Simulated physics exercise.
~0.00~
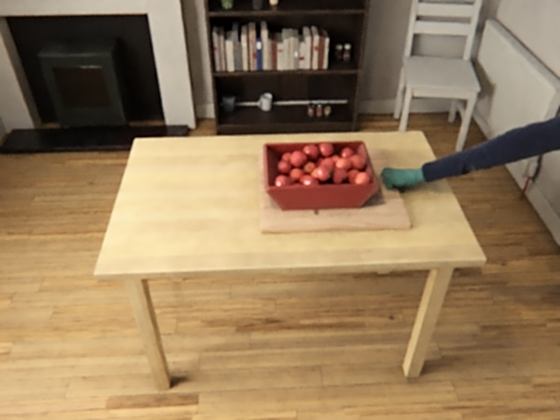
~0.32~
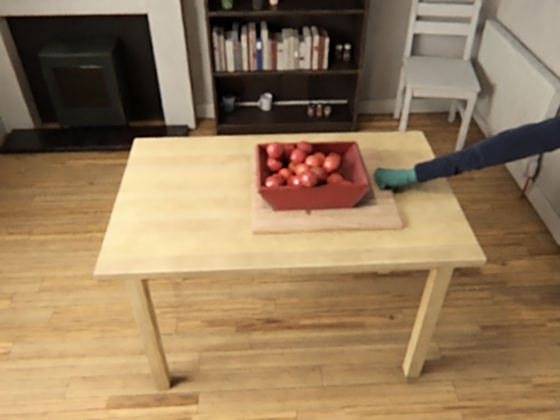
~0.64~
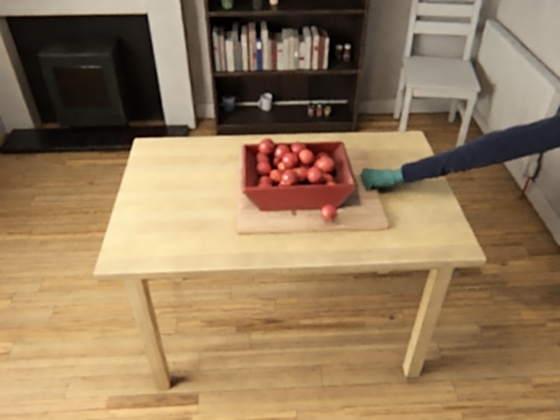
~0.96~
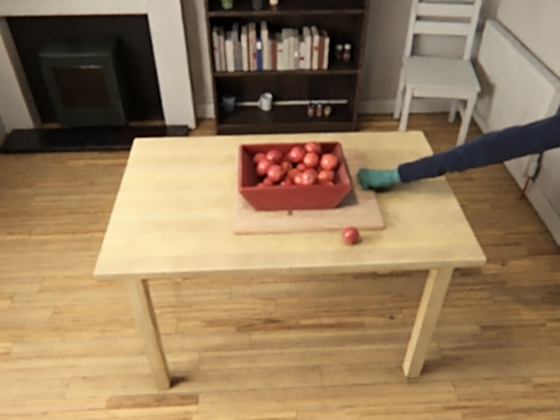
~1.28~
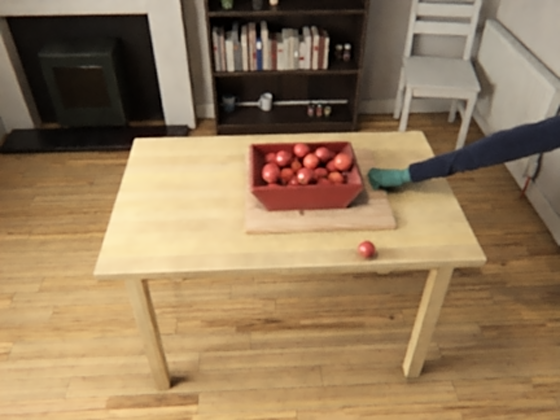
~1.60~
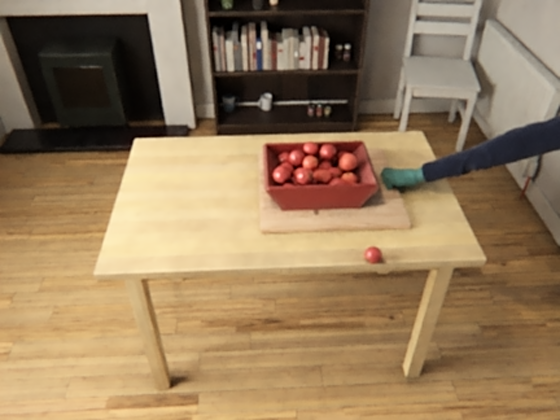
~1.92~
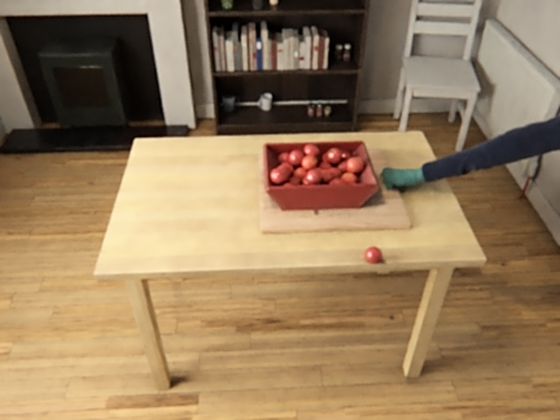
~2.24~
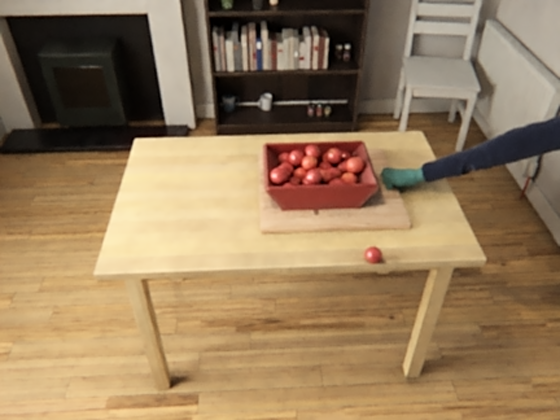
An arm in a dark blue sleeve and green glove reaches in from the right, its hand beside a red box of red tomatoes on a pale wooden board. The board rests on a light wood table, seen from above in a room with floorboards, a dark bookcase, a fireplace and a white chair. The box and board slide left, and one tomato drops out over the front. It rolls right and towards the near edge as the board slides back right. Finally everything rests, the lone tomato on the table, the others still in the box.
